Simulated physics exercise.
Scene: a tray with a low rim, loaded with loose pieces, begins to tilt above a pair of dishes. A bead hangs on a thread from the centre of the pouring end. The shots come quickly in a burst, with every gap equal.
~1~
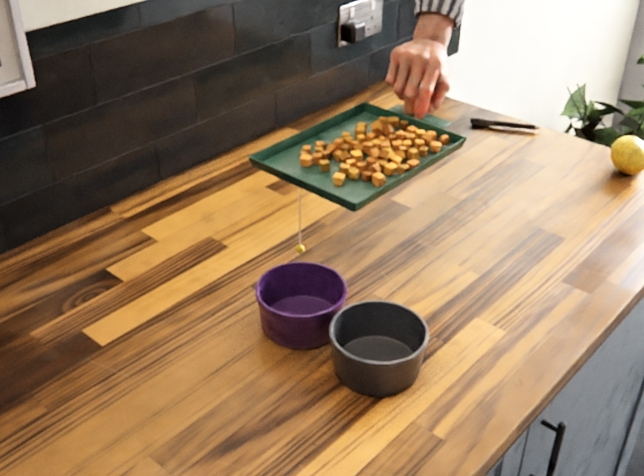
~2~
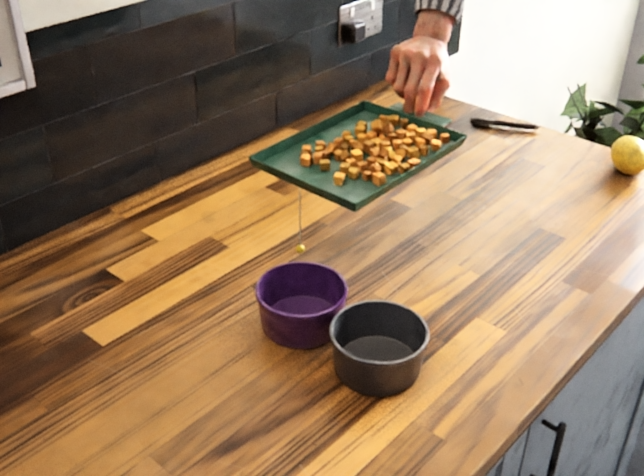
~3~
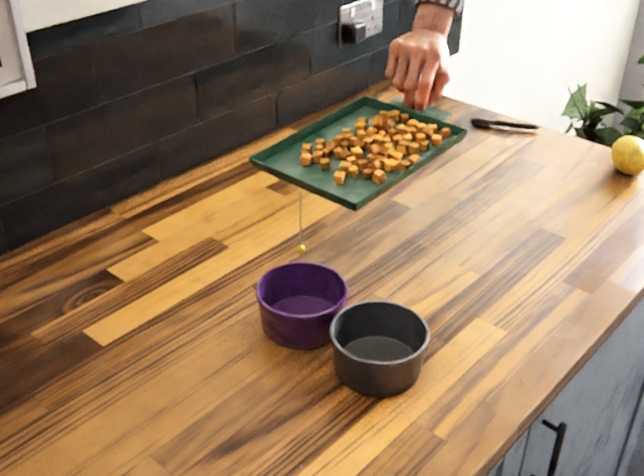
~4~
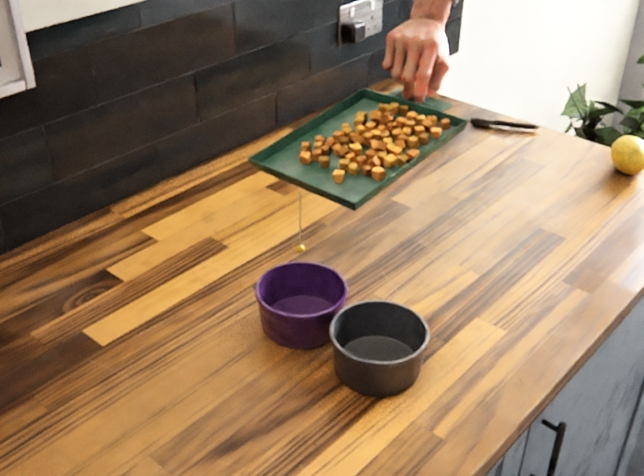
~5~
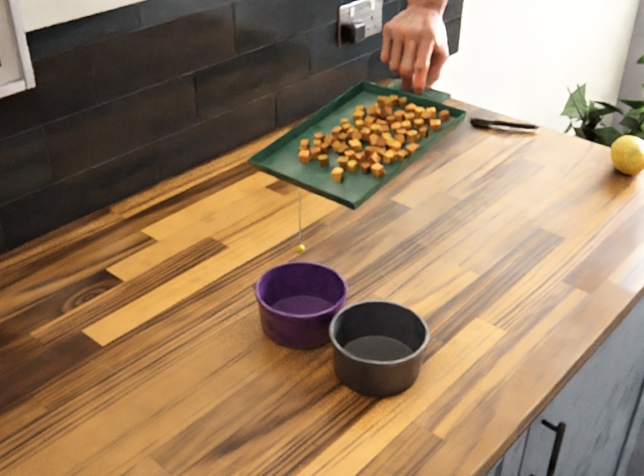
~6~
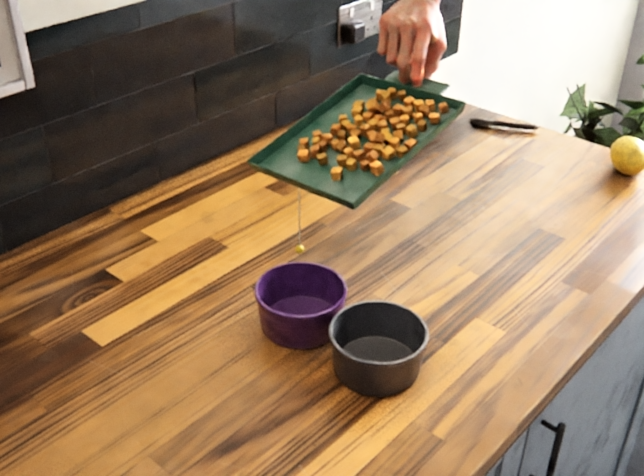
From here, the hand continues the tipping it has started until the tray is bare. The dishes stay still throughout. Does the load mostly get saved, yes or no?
No, less than half is saved.
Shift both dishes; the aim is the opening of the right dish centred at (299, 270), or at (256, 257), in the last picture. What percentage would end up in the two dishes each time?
Respectively 70 % and 80 %.
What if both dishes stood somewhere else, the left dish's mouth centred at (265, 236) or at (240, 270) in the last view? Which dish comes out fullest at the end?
First place: The leftmost one; second place: The leftmost one.
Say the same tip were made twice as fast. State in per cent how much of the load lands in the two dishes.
That works out at roughly 30 per cent.
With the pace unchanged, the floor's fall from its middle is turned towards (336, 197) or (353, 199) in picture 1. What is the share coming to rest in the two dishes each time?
Roughly 80 per cent, and 50 per cent.
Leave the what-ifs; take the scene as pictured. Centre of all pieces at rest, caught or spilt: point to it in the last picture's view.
Around (233, 306).
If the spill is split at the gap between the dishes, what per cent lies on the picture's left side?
Looks like close to 100 per cent of it.
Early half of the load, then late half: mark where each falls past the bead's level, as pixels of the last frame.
Early-half point (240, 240); late-half point (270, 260).
Just after the last frame, tray tipped steeply; almost all on the tray; just a few in the air.
A moment on, tray tipped right over; the larger part on the tray; just a few in the left dish; about a tenth outside both; just a few in the air.
Further on, tray tipped past a quarter turn; roughly a quarter in the left dish; the larger part outside both.
When it is over, tray tipped past a quarter turn; not one in the right dish; roughly a quarter in the left dish; the larger part outside both.
